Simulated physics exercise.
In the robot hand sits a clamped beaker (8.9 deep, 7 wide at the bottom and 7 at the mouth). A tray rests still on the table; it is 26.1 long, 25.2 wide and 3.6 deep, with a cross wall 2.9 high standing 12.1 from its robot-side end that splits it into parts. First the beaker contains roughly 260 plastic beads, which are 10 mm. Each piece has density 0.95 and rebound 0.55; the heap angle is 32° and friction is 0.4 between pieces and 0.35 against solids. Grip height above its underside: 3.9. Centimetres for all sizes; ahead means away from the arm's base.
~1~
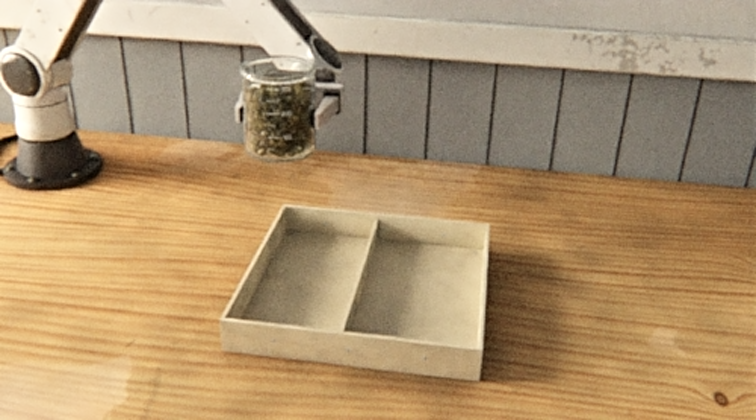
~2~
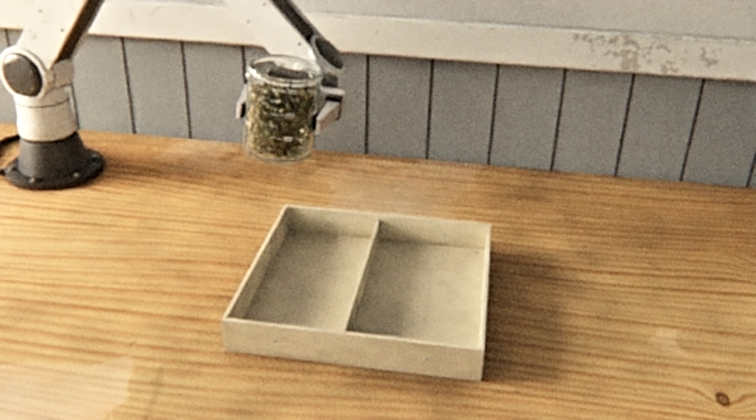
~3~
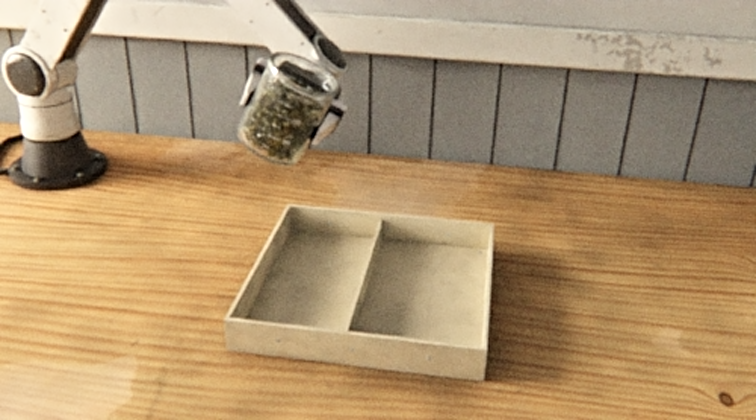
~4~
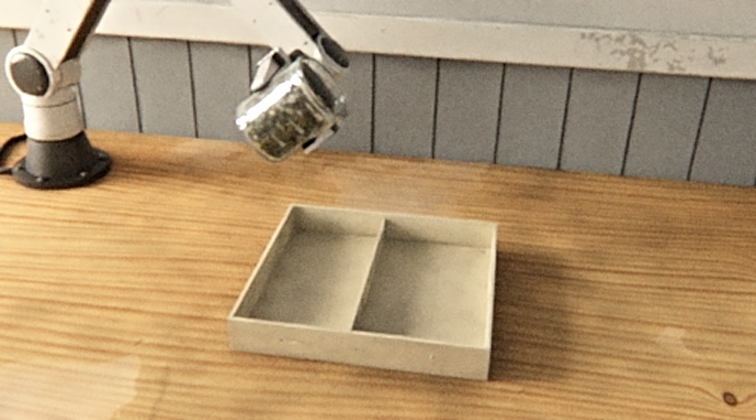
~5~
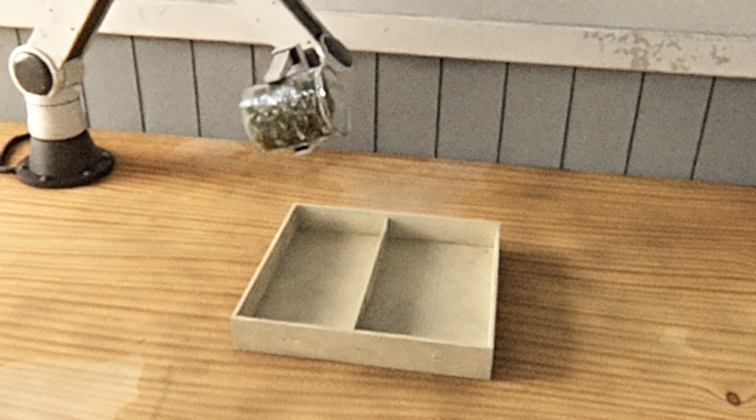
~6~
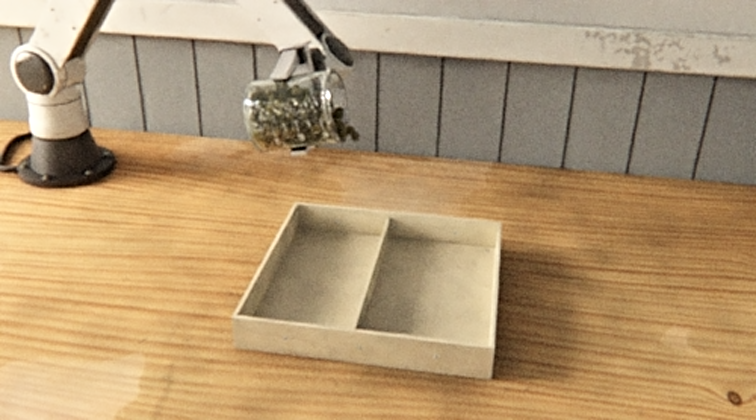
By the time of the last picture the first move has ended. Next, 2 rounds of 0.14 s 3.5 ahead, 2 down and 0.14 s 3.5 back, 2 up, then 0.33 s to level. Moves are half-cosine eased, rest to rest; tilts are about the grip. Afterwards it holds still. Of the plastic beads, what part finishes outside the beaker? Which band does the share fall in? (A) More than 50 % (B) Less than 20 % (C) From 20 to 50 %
C, from 20 to 50 %.
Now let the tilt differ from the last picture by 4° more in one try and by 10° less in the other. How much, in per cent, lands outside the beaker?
About 40 and 10 %.
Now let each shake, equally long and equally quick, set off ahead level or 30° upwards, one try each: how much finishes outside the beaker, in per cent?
Some 50 and 55 per cent.
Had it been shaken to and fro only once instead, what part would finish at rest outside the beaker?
Approx. 20 per cent.
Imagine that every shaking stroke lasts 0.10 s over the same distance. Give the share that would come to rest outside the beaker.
Estimate: Near 40 per cent.
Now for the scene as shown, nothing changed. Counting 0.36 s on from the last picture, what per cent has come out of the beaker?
I'd say some 15 percent.
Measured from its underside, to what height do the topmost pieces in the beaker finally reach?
Roughly 6.5 cm.
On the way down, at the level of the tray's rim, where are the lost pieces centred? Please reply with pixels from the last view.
I'd say somewhere around (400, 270).
Then, 0.36 s after the last picture, tilted 77° forward, highest piece 23 above the table; 222 in the beaker, 23 in the far-side part, 2 in the robot-side part, 17 in flight or on a rim.
Then, 0.71 s after the last picture, tilted 43° forward, highest piece 24 above the table; 186 in the beaker, 55 in the far-side part, 16 in the robot-side part, 2 on the table or floor, 5 in flight or on a rim.
Then, 1.09 s after the last picture, level, highest piece 24 above the table; 185 in the beaker, 60 in the far-side part, 17 in the robot-side part, 2 on the table or floor.
Then, 2.14 s after the last picture, level, highest piece 24 above the table; 185 in the beaker, 60 in the far-side part, 17 in the robot-side part, 2 on the table or floor.
Final count, 185 in the beaker, 60 in the far-side part, 17 in the robot-side part, 2 on the table or floor. That is 30 % outside the beaker.
